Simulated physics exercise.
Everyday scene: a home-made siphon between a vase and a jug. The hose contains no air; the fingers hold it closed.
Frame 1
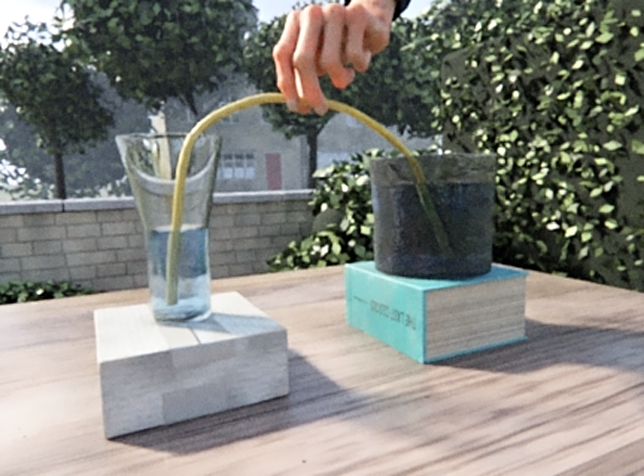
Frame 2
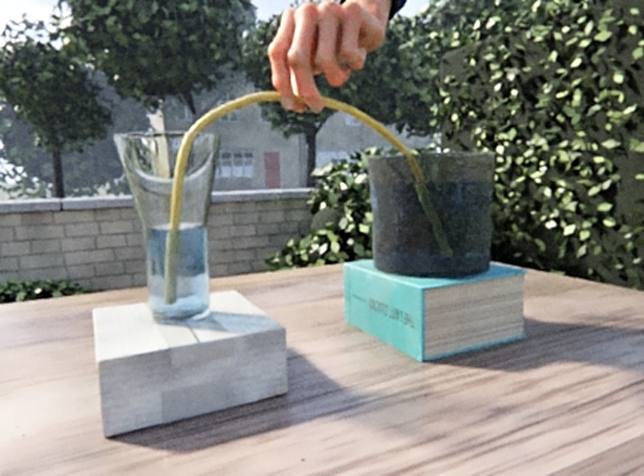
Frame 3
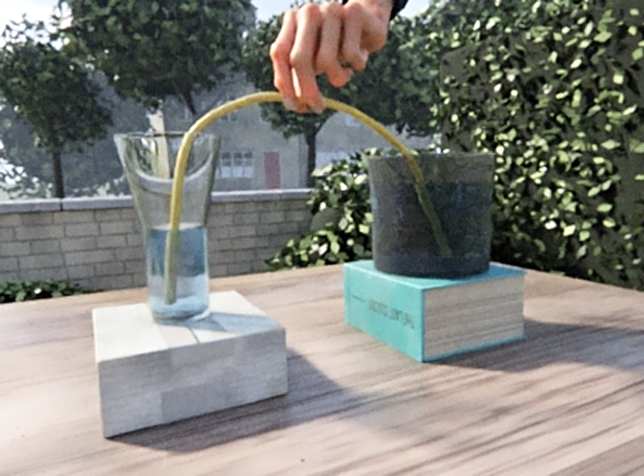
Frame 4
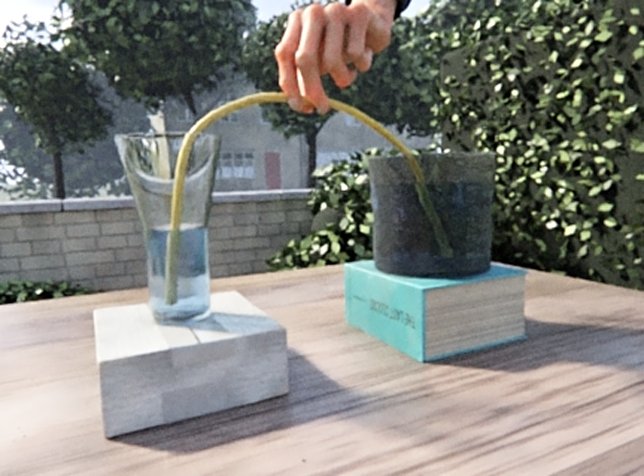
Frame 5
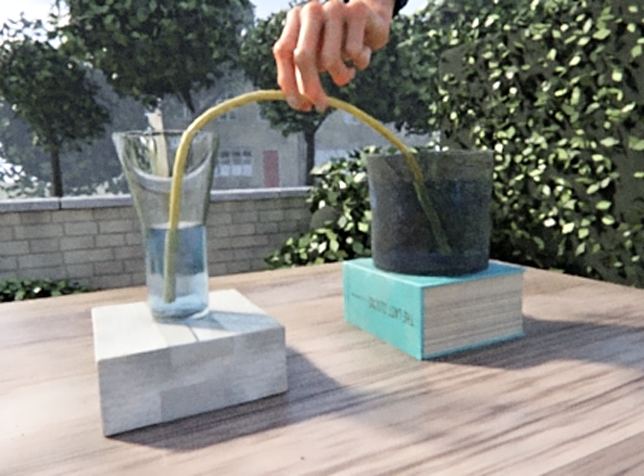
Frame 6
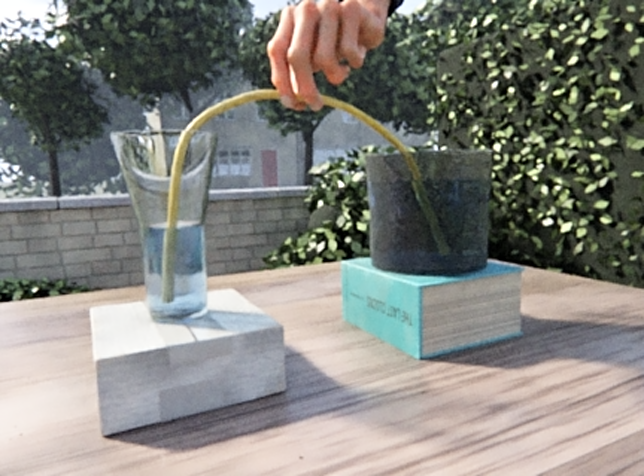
On an outdoor wooden table, a hand holding a yellow hose arched between a glass vase and a dark jug, barely moving.
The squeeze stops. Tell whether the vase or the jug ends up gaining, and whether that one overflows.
Flow - leftward, taker - holds it all.
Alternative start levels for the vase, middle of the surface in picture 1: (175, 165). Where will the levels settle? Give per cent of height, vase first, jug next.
The first ends near 75 per cent and the second near 80 per cent.
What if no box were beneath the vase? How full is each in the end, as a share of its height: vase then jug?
Levels: First 95 %, second 60 %.
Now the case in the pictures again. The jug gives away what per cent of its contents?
Result: Approximately 5 per cent.
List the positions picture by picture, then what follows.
In the first picture, still shut; vase (177, 226) about half full, up on the box; jug (432, 210) about three quarters full, up on the book.
In the second picture, the hose is pinched; vase about half full, surface at (176, 228); jug about three quarters full, surface at (431, 182).
In the third picture, nothing flows; vase (176, 225) about half full; jug (430, 209) about three quarters full.
In the fourth picture, fingers on the hose; vase about half full, surface at (177, 228); jug about three quarters full, surface at (431, 182).
In the fifth picture, still shut; vase (175, 223) about half full, up on the box; jug (429, 207) about three quarters full, up on the book.
In the sixth picture, the hose is pinched; vase about half full, surface at (173, 226); jug about three quarters full, surface at (428, 179).
Shortly, the vase is about half full; the jug is about three quarters full.
Then, the vase is about two thirds full; the jug is about three quarters full.
At the finish, the vase is about two thirds full; the jug is about three quarters full; the two surfaces are level.
